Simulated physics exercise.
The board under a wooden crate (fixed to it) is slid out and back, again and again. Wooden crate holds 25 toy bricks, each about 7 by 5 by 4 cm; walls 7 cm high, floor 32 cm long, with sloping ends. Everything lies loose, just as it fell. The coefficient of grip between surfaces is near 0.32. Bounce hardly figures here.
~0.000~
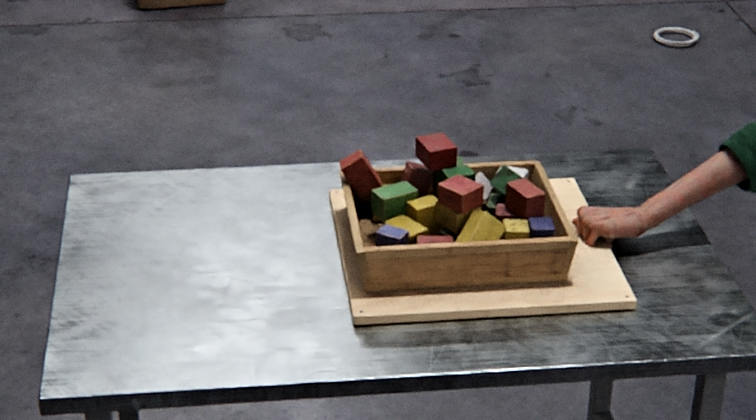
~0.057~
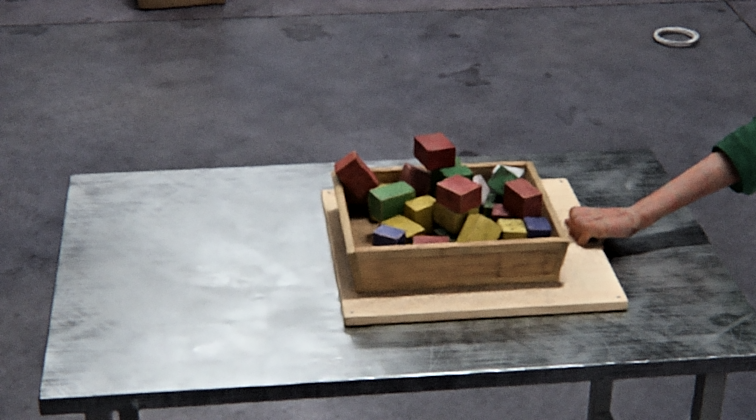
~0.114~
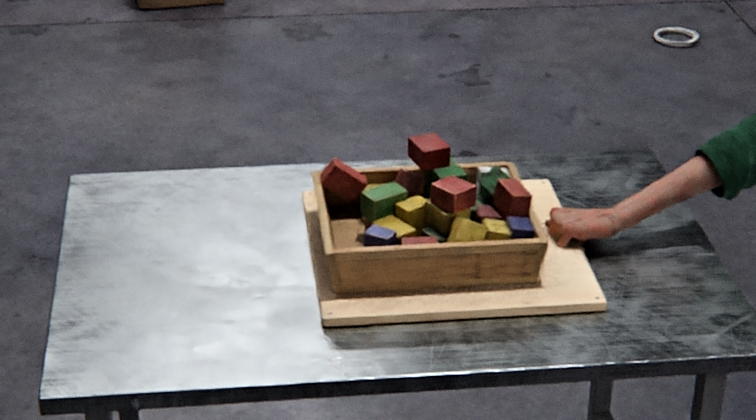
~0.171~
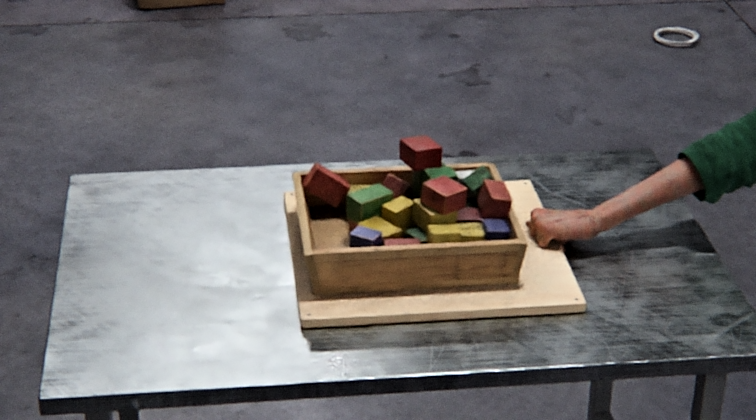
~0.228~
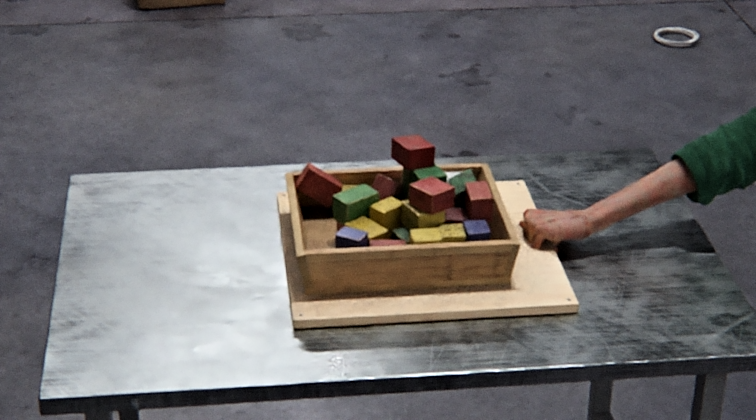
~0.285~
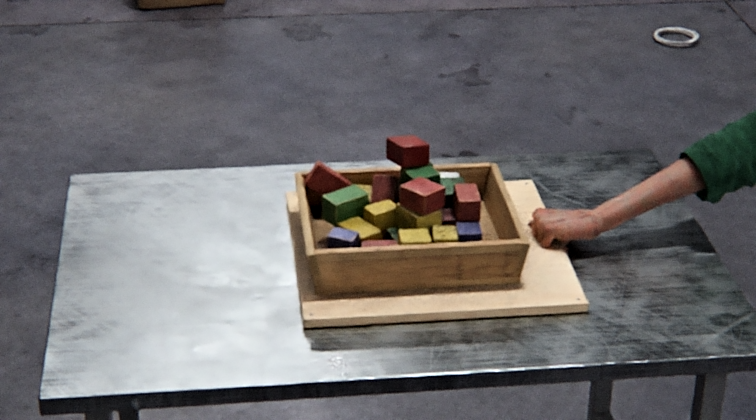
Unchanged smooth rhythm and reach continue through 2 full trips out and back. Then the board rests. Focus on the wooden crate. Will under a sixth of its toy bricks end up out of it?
Yes: My guess is the escaped part does not reach a sixth.
After 0.46 s, wooden crate 25 in, 0 out.
After 0.69 s, wooden crate 25 in, 0 out.
After 1.00 s, wooden crate 25 in, 0 out.
When it is over (at 1.40 s), wooden crate 25 in, 0 out. Asked share, 0 of 25, 0 per cent.
